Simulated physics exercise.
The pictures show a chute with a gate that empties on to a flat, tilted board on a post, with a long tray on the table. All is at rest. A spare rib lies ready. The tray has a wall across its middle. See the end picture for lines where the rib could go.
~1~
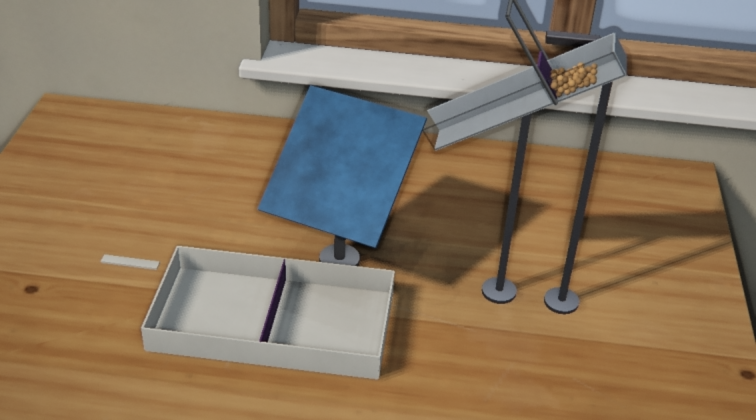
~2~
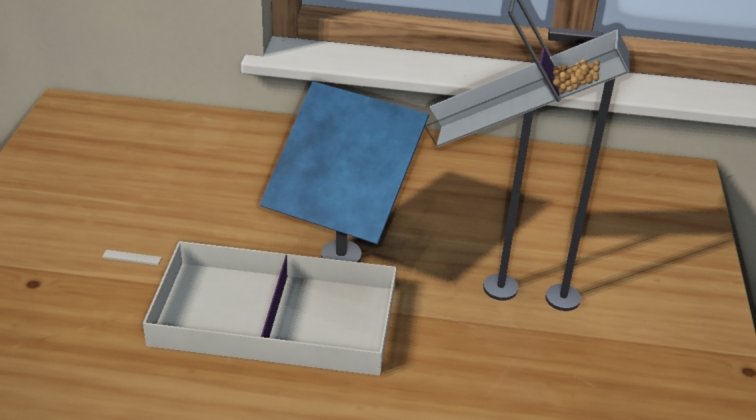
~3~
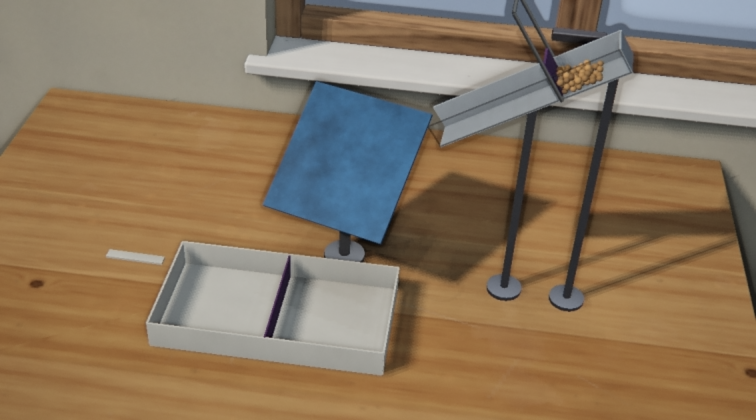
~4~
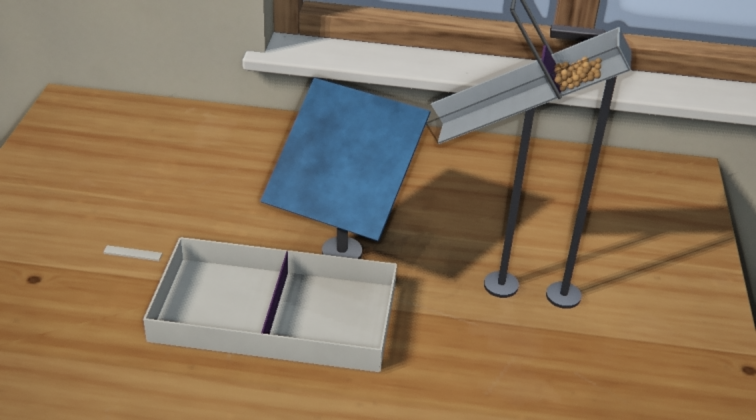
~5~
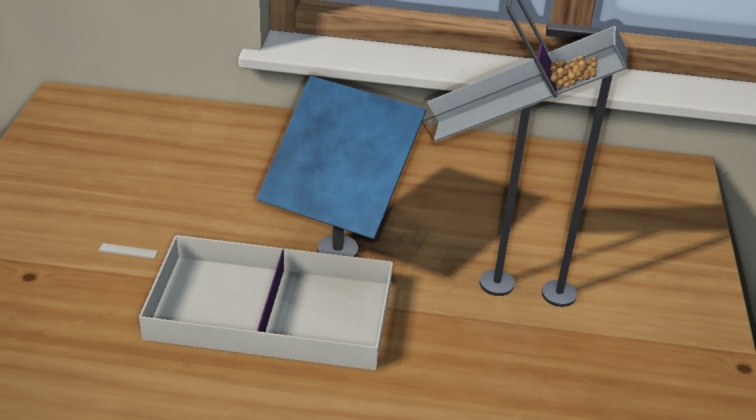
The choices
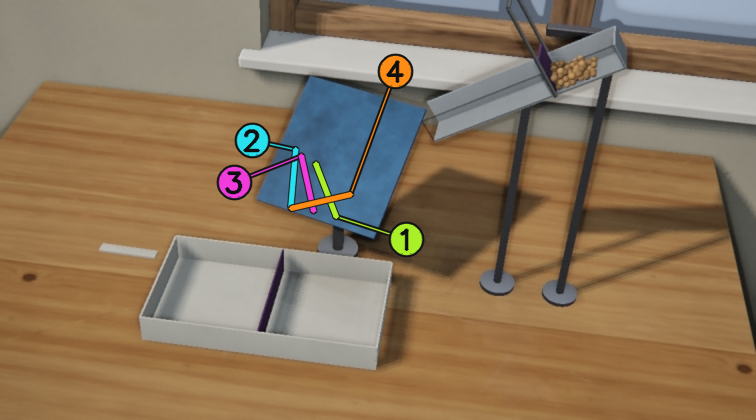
A blue tilted board stood on a post behind a white divided tray on a wooden table, while round beads sat behind a closed gate in a raised chute at right; nothing moved except the view, which shifted slightly.
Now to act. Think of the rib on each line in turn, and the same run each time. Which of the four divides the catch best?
Line 2 does it best.
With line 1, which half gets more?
More lands on the right.
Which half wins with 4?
The left half.
On the marked copy, line 1 from (315, 164) to (336, 216); line 2 from (295, 149) to (290, 206); line 3 from (301, 155) to (313, 210); line 4 from (350, 194) to (291, 208).
For line 1, of what is caught, about a tenth in the left half, almost all in the right.
For line 2, of what is caught, roughly half in the left half, roughly half in the right.
For line 3, of what is caught, about a tenth in the left half, almost all in the right.
For line 4, of what is caught, the larger part in the left half, roughly a quarter in the right.
